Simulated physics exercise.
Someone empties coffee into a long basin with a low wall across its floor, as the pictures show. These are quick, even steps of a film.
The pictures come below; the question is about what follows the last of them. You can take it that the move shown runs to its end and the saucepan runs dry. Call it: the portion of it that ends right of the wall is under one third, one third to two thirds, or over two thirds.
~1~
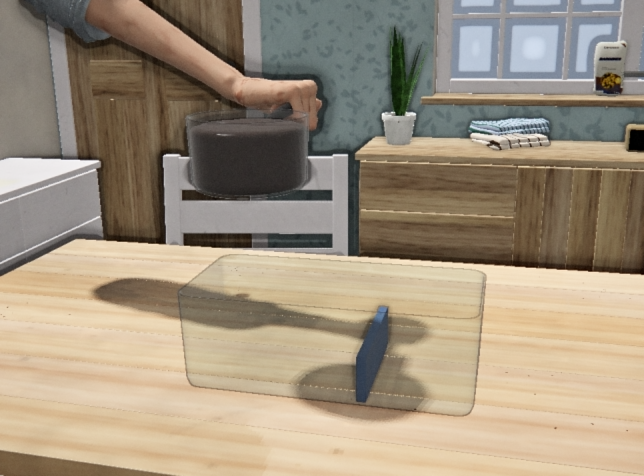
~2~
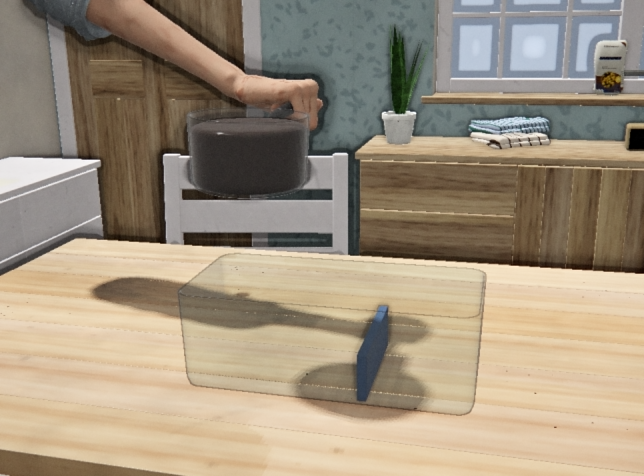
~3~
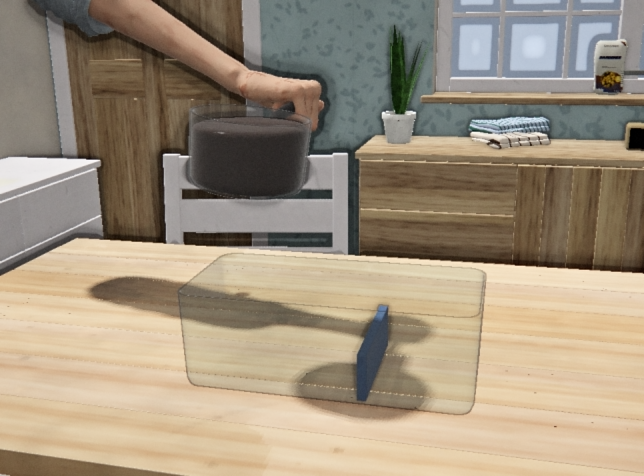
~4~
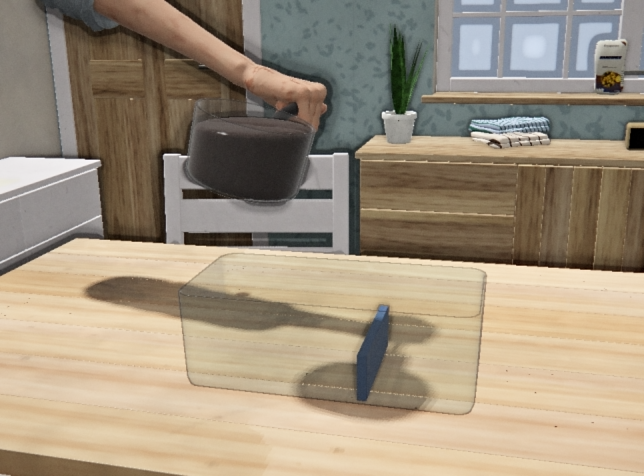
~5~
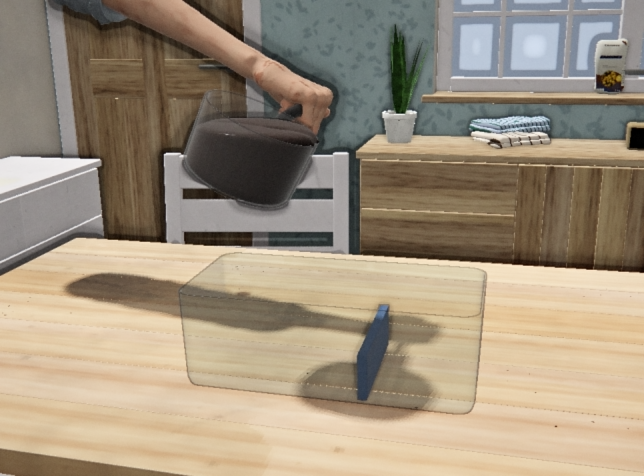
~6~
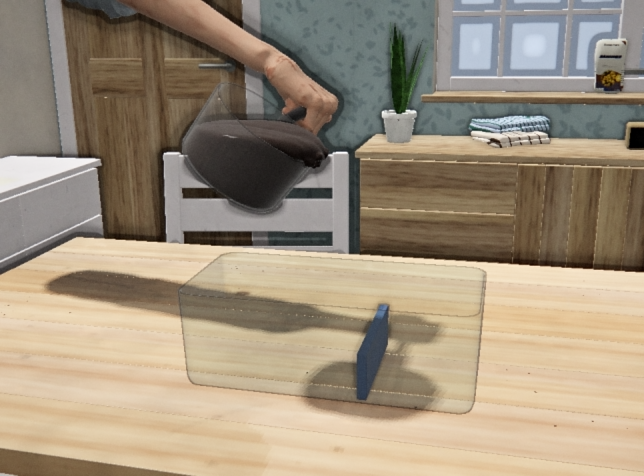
Under one third.
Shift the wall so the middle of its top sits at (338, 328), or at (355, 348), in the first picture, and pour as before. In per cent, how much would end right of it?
With the first placement it is 60 %, with the second 40 %.
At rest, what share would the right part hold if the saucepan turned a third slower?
Some 35 per cent.
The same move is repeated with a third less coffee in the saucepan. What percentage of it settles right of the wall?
Estimated share: Close to 5 per cent.
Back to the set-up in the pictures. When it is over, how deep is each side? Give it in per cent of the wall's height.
Left: About 40; right: About 20.
A moment on, the saucepan is tipped right over and 21 per cent is still to pour, 21 is left of the wall and 14 right of it.
Next, the saucepan is tipped right over and 2 per cent is still to pour, 74 is left of the wall and 17 right of it.
Then the saucepan is tipped right over and 0 per cent is still to pour, 71 is left of the wall and 19 right of it.
Later the saucepan is tipped right over and 0 per cent is still to pour, 75 is left of the wall and 20 right of it.
At rest 75 per cent lies left of the wall, 20 right of it and 5 outside.
